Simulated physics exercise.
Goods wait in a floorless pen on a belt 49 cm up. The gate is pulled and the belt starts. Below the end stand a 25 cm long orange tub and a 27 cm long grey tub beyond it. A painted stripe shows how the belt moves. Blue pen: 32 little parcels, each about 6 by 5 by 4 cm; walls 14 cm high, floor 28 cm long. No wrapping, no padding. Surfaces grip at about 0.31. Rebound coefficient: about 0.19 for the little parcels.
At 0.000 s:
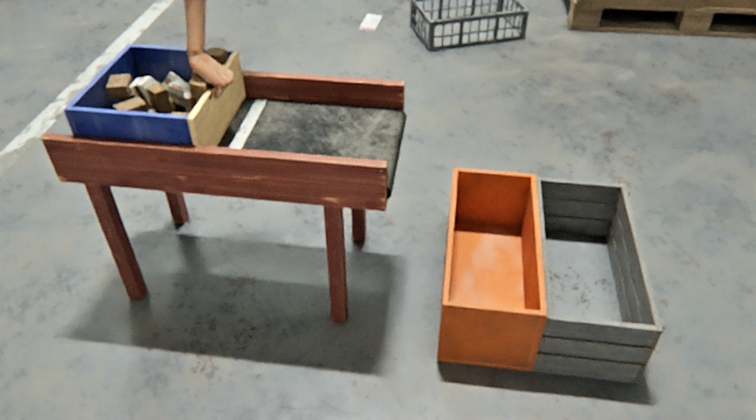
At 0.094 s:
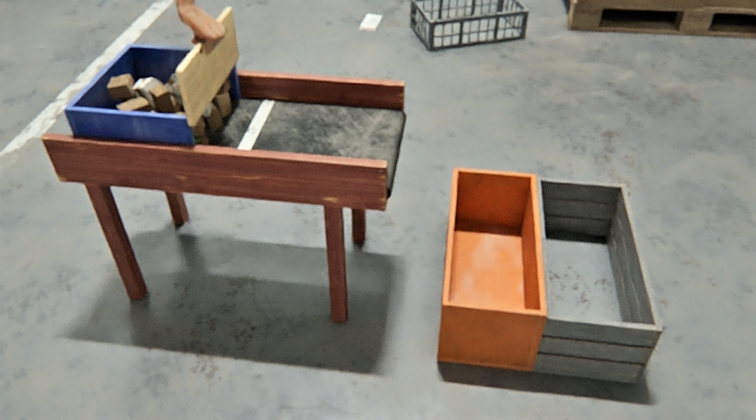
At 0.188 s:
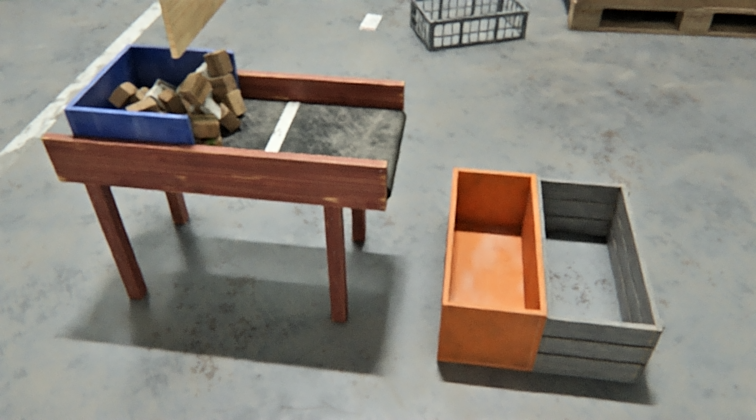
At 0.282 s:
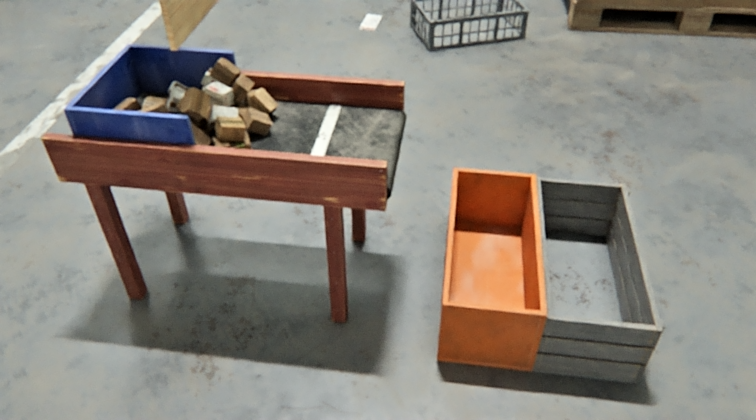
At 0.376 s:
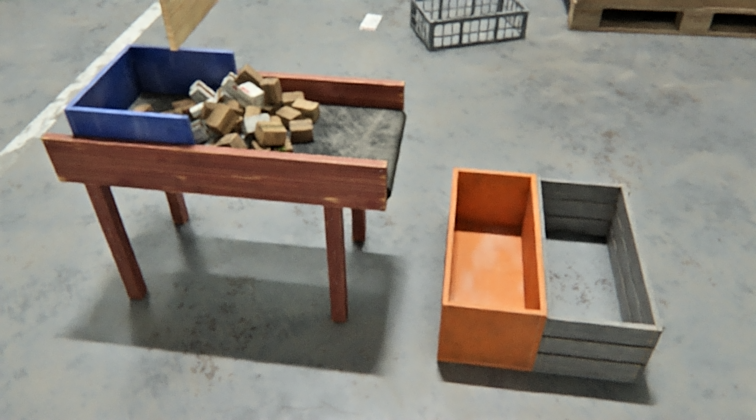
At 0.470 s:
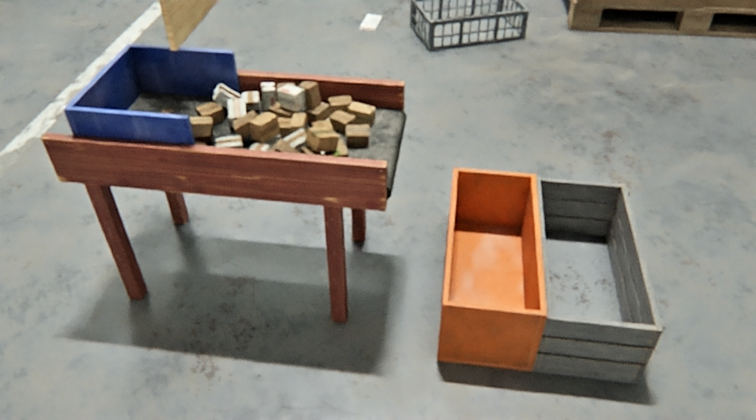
A hand lifted the wooden gate from the blue pen, and the small brown and pale blocks inside slid out, spreading rightward along the dark belt as the pen emptied.
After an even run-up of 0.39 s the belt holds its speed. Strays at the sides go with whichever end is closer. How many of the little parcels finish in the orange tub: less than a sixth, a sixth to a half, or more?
Expect less than a sixth of the load in the orange tub.
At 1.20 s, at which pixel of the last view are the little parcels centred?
At about (601, 284).
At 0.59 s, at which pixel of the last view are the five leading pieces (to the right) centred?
Around (432, 136).
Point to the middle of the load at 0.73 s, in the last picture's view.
Near (454, 151).
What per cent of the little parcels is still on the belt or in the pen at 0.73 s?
Roughly 30 per cent.
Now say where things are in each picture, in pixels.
In the first picture (we follow the rim corner now nearest the camera), blue pen at (188, 117); orange tub at (541, 313); belt has run 0 cm; nothing out yet.
In the second picture, blue pen at (188, 117); belt has run 2 cm.
In the third picture, blue pen at (188, 117); belt has run 9 cm; 1 out, the lowest parcel at (227, 118).
In the fourth picture, blue pen at (188, 117); belt has run 21 cm; 10 out.
In the fifth picture, blue pen at (188, 117); belt has run 37 cm; 19 out.
In the sixth picture, blue pen at (188, 117); orange tub at (541, 313); belt has run 56 cm; 25 out, the lowest parcel at (323, 132).
After 0.59 s, 2 still in the blue pen, 22 on the belt and 8 in the air.
After 0.73 s, 10 on the belt and 22 in the air.
After 0.94 s, 17 in the grey tub and 15 in the air.
Final count (at 1.20 s), 32 in the grey tub. Asked share, 0 of 32, 0 per cent.
